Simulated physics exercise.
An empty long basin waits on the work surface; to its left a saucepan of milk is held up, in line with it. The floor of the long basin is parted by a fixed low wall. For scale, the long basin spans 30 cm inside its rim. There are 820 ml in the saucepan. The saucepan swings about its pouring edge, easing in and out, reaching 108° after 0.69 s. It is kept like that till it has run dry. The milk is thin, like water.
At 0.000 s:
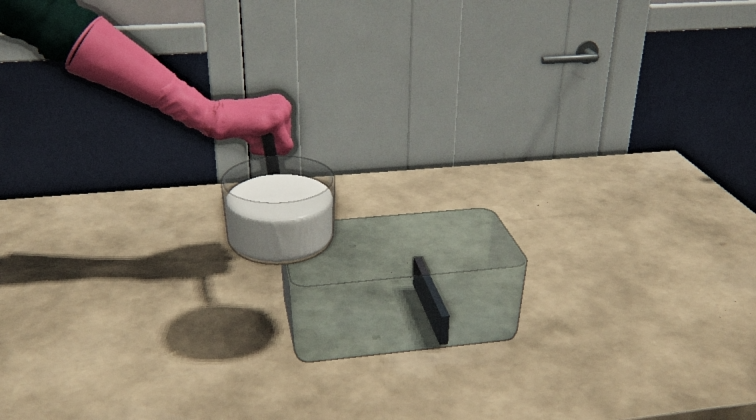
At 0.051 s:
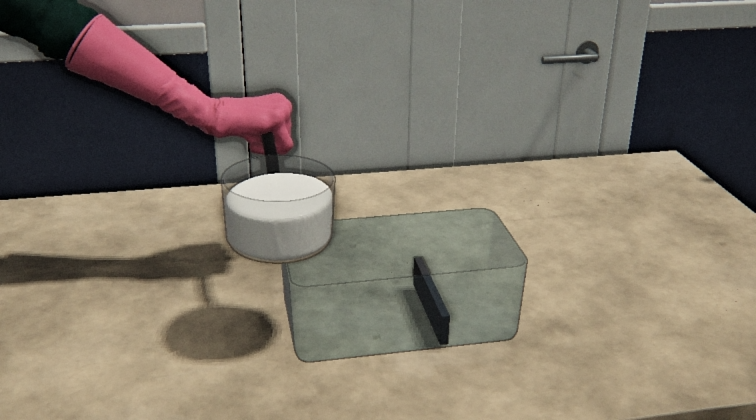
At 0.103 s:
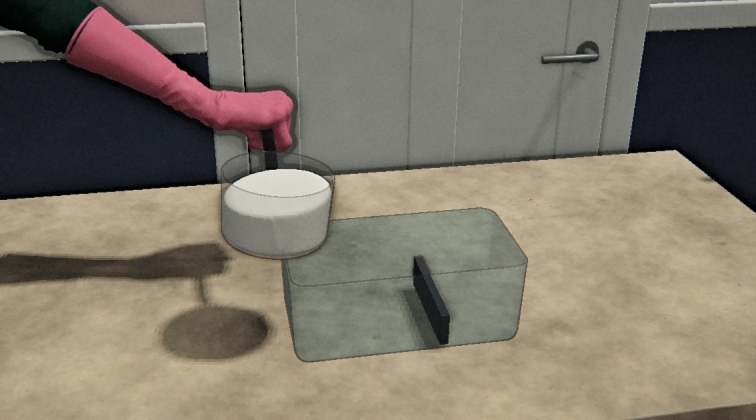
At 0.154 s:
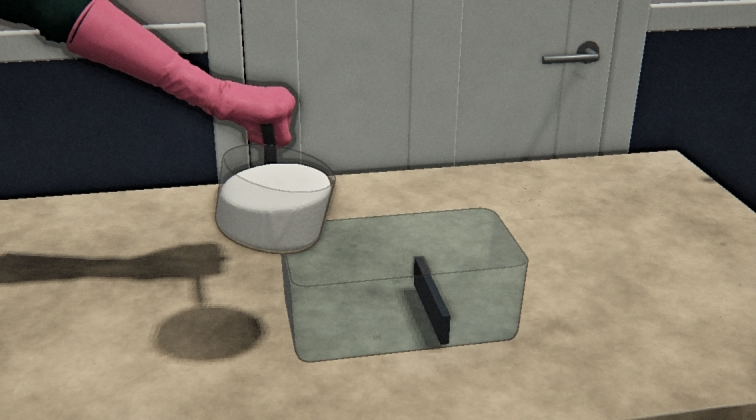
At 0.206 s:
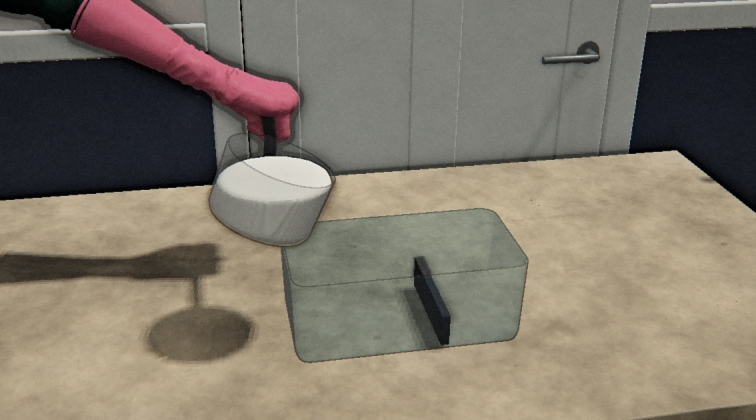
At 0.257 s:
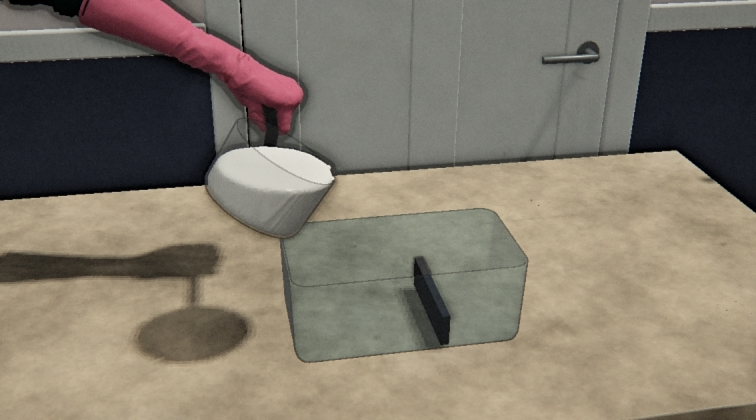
On a mottled tan worktop, a pink-gloved hand tilts a pan of milk rightward beside an empty basin.
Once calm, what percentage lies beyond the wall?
Roughly 22 per cent is past the wall.
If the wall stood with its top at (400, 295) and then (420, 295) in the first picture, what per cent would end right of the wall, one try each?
First 70, then 45 per cent.
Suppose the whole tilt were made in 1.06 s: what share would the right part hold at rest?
In that case some 15 per cent.
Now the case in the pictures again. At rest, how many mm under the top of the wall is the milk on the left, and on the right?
Left about 26 mm, right about 34 mm.
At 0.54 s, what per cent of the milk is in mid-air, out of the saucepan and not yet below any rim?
About 44 per cent.
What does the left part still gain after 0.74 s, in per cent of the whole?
Near 22 in a hundred.
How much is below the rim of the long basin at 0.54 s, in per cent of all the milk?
Some 6 per cent.
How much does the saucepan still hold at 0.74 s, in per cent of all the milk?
About 6 per cent.
By 0.54 s the tilt is 95° and 50 per cent is still to pour, 6 is left of the wall and 0 right of it.
By 0.74 s the tilt is 108° and 6 per cent is still to pour, 47 is left of the wall and 32 right of it.
By 0.96 s the tilt is 108° and 0 per cent is still to pour, 64 is left of the wall and 20 right of it.
By 1.19 s the tilt is 108° and 0 per cent is still to pour, 70 is left of the wall and 22 right of it.
At rest 70 per cent lies left of the wall, 22 right of it and 8 outside.
